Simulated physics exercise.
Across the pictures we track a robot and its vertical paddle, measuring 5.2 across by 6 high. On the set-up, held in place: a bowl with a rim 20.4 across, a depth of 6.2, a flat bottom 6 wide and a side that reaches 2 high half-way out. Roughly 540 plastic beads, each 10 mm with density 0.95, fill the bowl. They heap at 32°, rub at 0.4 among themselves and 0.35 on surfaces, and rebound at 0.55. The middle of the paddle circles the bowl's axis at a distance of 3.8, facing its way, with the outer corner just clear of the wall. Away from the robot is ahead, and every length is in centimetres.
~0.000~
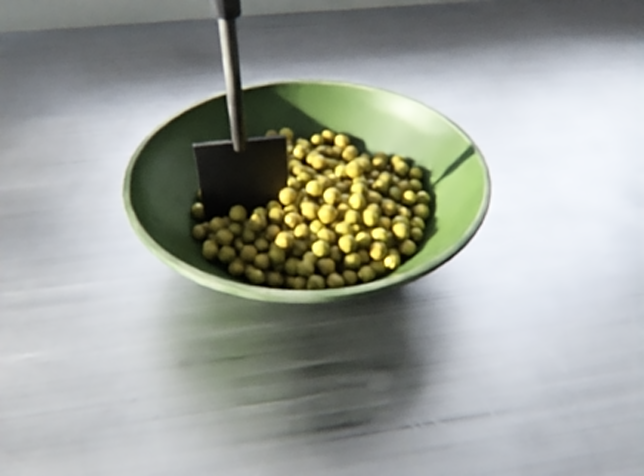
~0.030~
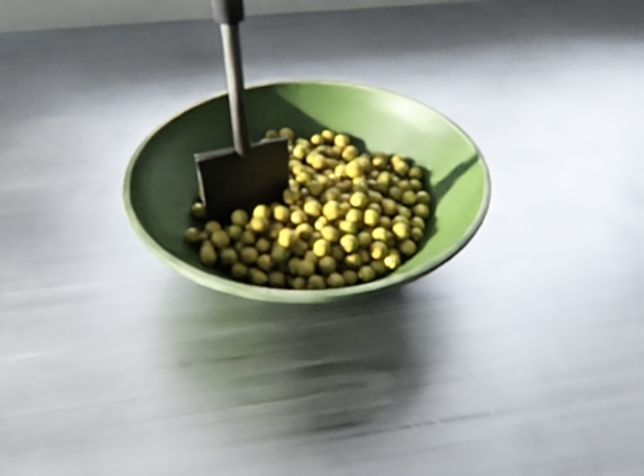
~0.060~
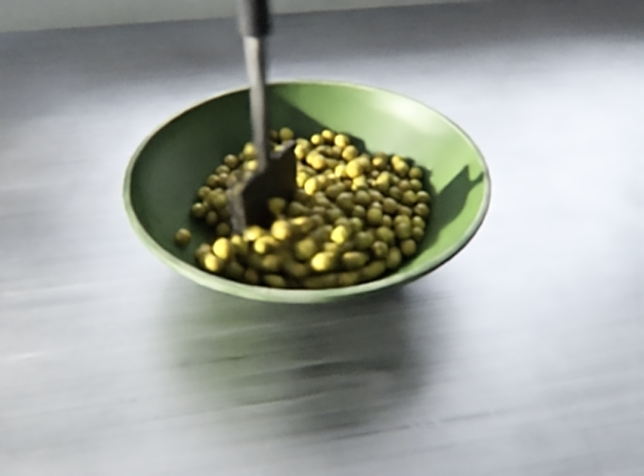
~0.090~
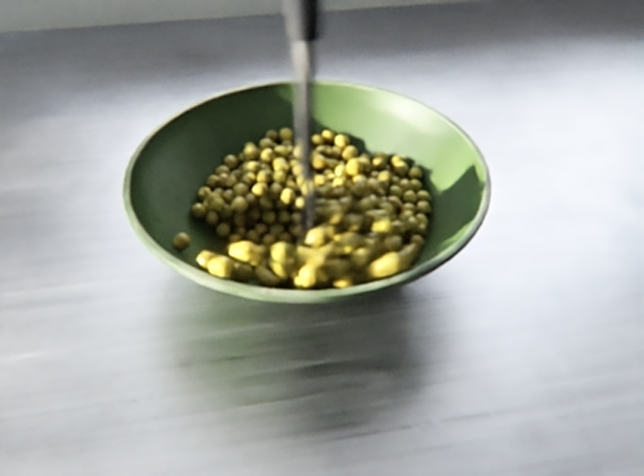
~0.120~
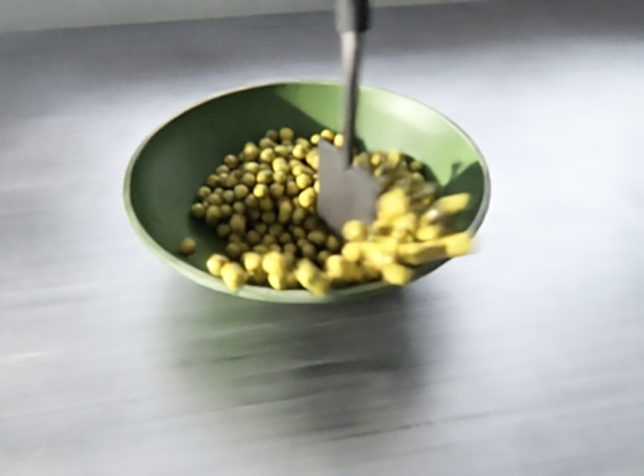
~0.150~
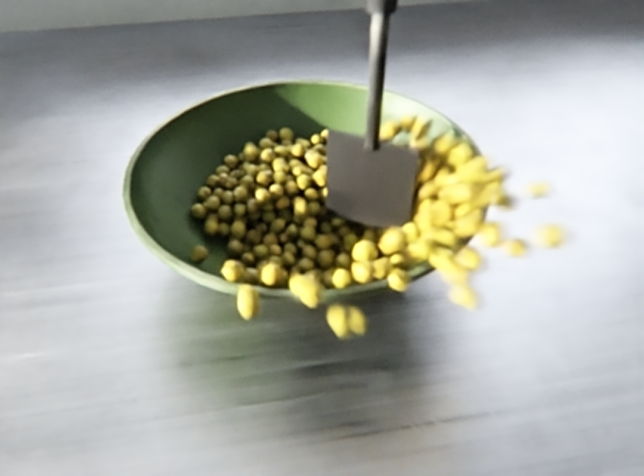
At the start, a dark flat paddle stands at the left side of a green bowl heaped with yellow-green beads. It sweeps through them along the near side toward the right, turning as it goes and bunching the beads ahead of it, until several fly out over the right and near rim.
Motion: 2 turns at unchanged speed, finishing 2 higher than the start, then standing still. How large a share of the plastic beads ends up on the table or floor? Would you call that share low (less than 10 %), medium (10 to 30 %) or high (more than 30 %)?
I would call it high.
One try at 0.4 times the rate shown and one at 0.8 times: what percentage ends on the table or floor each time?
It would be some 0 and 25 percent respectively.
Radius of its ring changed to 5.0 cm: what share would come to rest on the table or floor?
Around 20 in a hundred, in that case.
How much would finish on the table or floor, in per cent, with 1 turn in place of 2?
25 %.
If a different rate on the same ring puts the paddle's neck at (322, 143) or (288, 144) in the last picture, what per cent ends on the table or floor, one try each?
First try: About 15 %; second try: About 5 %.
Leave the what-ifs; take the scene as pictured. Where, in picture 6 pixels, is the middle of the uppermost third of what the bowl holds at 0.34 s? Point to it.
Around pixel (212, 174).
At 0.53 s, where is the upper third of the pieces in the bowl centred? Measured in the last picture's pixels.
About (295, 211).
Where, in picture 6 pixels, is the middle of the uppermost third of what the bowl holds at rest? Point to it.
In the final view it lies around (294, 212).
After 0.34 s, 9° round, highest piece 11 above the table; 370 in the bowl, 83 on the table or floor, 86 in flight or on the tool.
After 0.53 s, 227° round, highest piece 10 above the table; 334 in the bowl, 189 on the table or floor, 16 in flight or on the tool.
After 0.82 s, 0° round, highest piece 4 above the table; 333 in the bowl, 206 on the table or floor.
After 1.52 s, 0° round, highest piece 4 above the table; 333 in the bowl, 206 on the table or floor.
At rest, 333 in the bowl, 206 on the table or floor. That is 38 % on the table or floor.
